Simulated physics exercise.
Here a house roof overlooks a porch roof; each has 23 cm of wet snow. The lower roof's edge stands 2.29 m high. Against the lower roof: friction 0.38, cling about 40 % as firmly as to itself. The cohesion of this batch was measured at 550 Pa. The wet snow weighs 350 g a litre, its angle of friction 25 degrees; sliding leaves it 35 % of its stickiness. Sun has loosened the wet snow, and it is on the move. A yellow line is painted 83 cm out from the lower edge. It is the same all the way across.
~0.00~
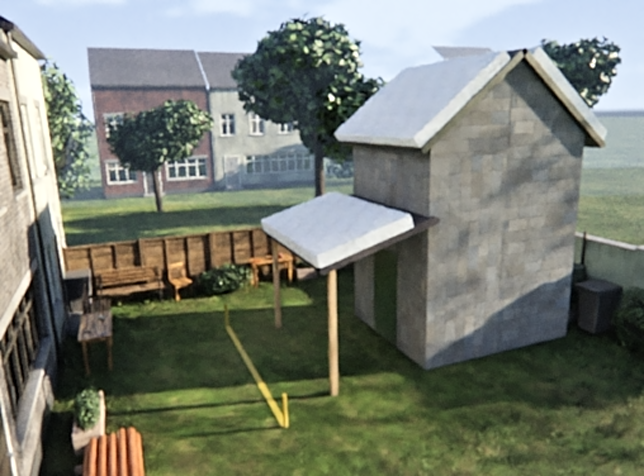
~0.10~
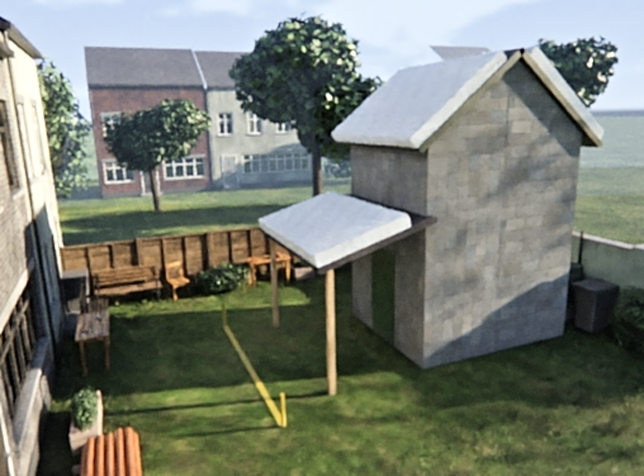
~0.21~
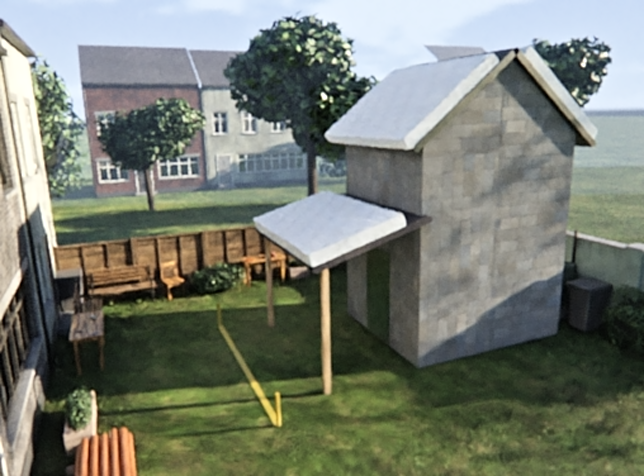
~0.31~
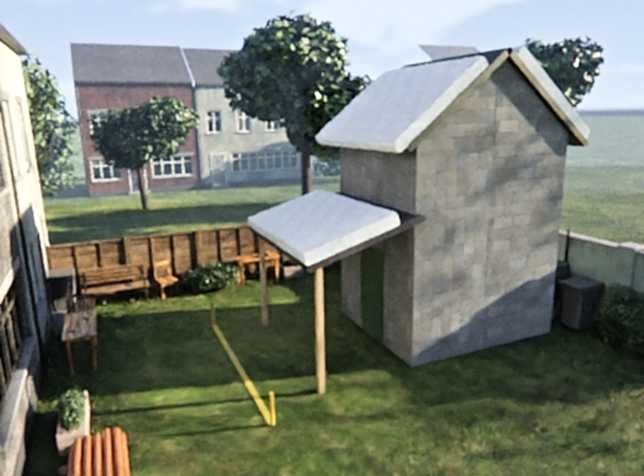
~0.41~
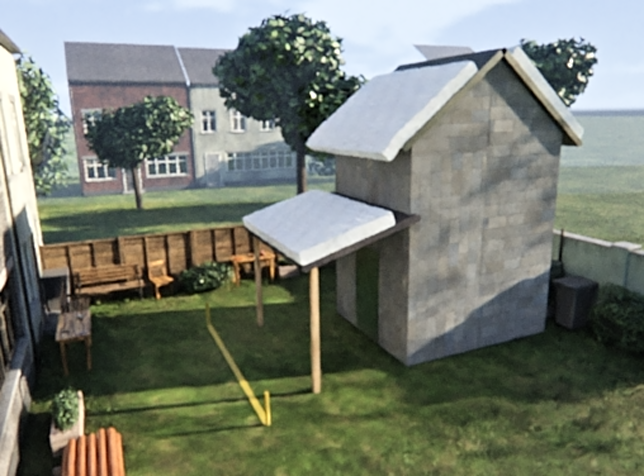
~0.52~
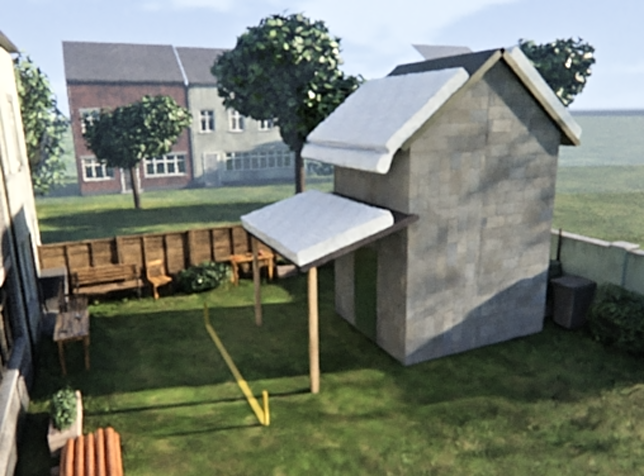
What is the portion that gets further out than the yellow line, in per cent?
It comes to some 52 %.
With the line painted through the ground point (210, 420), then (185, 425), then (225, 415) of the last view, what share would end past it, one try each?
In turn about 30 %, 22 %, 40 %.
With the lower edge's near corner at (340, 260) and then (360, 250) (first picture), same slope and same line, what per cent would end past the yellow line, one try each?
In that order: 50 %, 45 %.
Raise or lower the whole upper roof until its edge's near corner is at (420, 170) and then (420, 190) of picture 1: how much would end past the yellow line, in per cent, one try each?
In that order: 45 %, 16 %.
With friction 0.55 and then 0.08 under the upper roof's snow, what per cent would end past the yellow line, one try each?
In turn about 25 %, 60 %.
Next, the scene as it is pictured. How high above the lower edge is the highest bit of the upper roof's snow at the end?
Roughly 0.7 m.
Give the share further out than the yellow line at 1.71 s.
Some 10 per cent.
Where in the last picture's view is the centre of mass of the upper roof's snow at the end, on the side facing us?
Around (229, 372).
After 1.06 s, none is below the lower edge and 0 % is past the line.
After 1.71 s, 24 % is below the lower edge and 10 % is past the line.
After 2.35 s, 63 % is below the lower edge and 50 % is past the line.
After 3.00 s, 64 % is below the lower edge and 52 % is past the line.
After 3.10 s, 64 % is below the lower edge and 52 % is past the line.
